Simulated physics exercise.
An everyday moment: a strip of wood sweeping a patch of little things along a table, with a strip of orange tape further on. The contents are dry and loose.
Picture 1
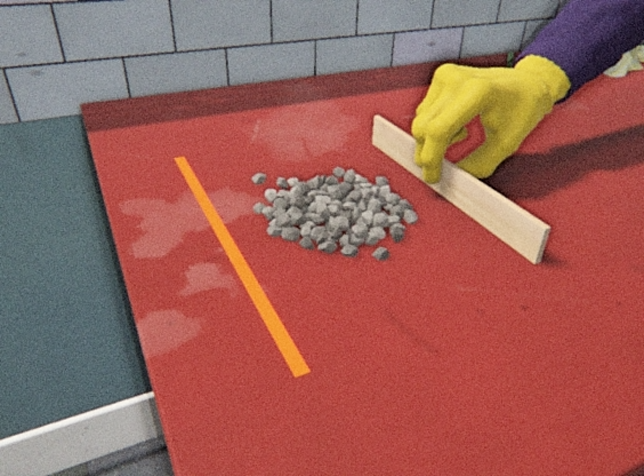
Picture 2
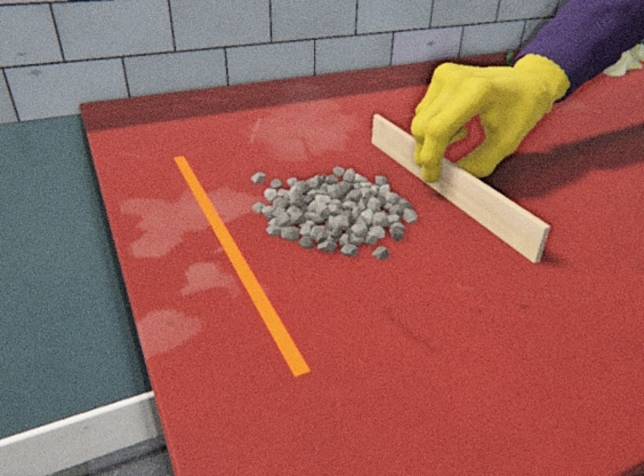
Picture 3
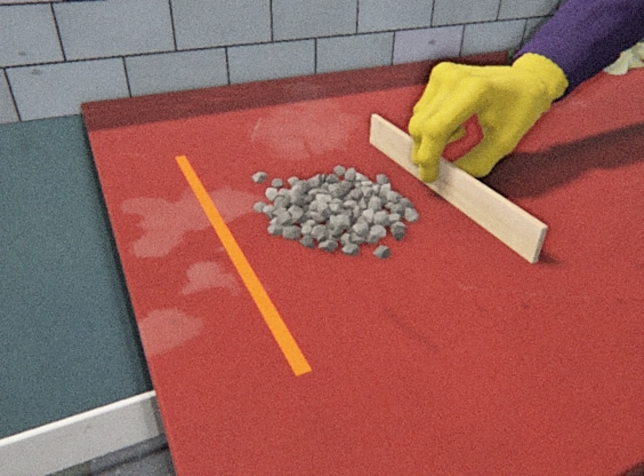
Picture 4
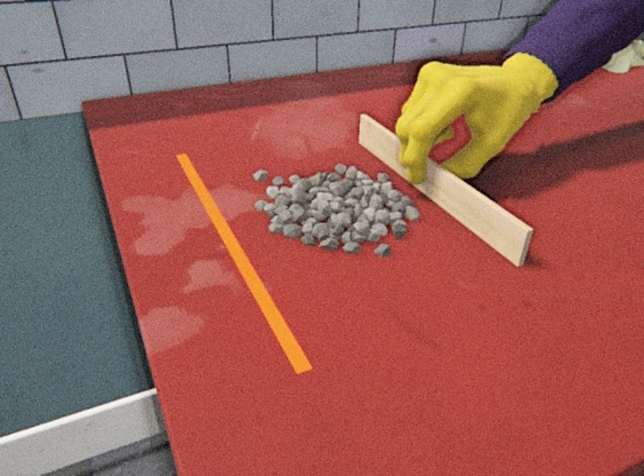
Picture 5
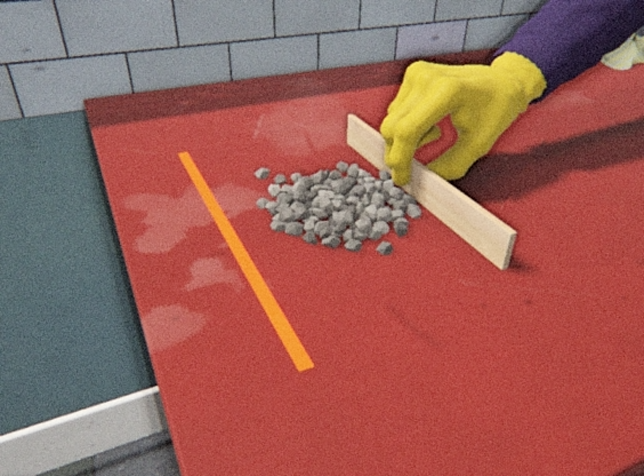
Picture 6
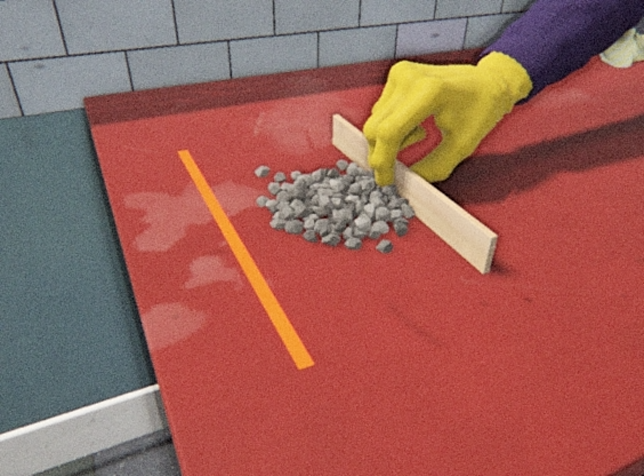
A yellow-gloved hand holds a wooden strip still, then slides it left against some gray gravel.
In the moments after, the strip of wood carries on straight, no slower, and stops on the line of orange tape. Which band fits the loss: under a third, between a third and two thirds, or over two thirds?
The floor gets less than a third.
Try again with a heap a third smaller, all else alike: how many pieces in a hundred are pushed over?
Roughly 10 in a hundred.
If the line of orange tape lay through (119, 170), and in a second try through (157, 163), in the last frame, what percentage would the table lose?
In turn 90 and 40 in a hundred.
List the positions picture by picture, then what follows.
The first picture shows strip of wood at (526, 232), at rest; orange tape at (183, 165), about a palm's width from the edge; edge at (121, 266); the heap at (336, 215), bits of gravel.
The second picture shows strip of wood at (525, 232), at rest.
The third picture shows strip of wood at (523, 232); the heap at (337, 213).
The fourth picture shows strip of wood at (509, 234).
The fifth picture shows strip of wood at (493, 237); the heap at (340, 209).
The sixth picture shows strip of wood at (474, 240); orange tape at (186, 158); edge at (125, 259); the heap at (338, 208), a stray few pushed along.
Soon after the last picture, strip of wood still moving, near (313, 181); heap all on the table, its front near (197, 226).
A little later, strip of wood stopped at the orange tape; heap a stray few over the edge.
Later still, strip of wood stopped at the orange tape; heap a small part over the edge.
At rest, strip of wood stopped at the orange tape; heap a small part over the edge.
